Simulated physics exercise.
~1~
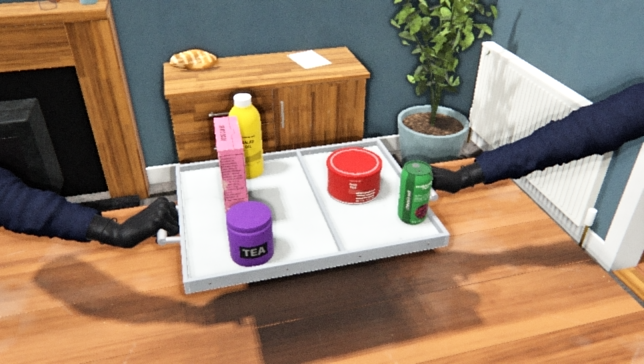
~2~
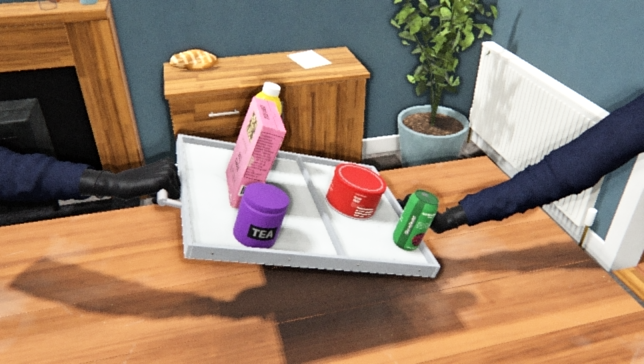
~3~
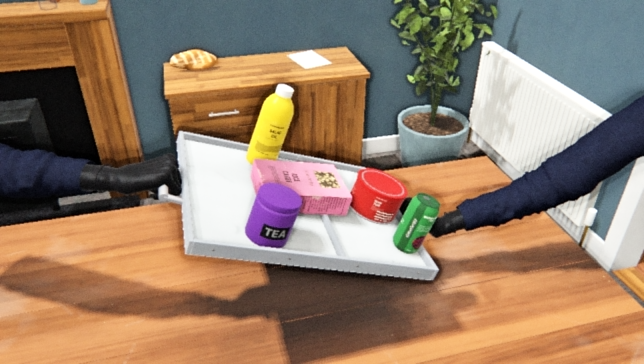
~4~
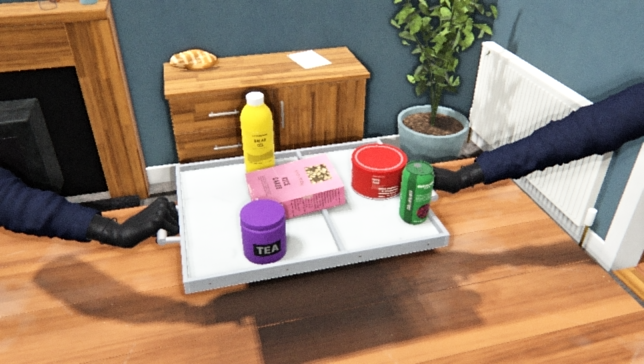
The clip opens on two dark-sleeved, gloved arms holding a white tray level above a wooden table, with a purple tea jar, a pink packet, a yellow bottle, a red tub and a green can standing on it. The hands tip the tray down towards the right, and the pink packet leans over in front of the bottle. It topples onto its side towards the red tub, which shifts a little to the right. The hands then bring the tray back to nearly level. At the end, the packet lies flat in the middle while the other four items remain upright.
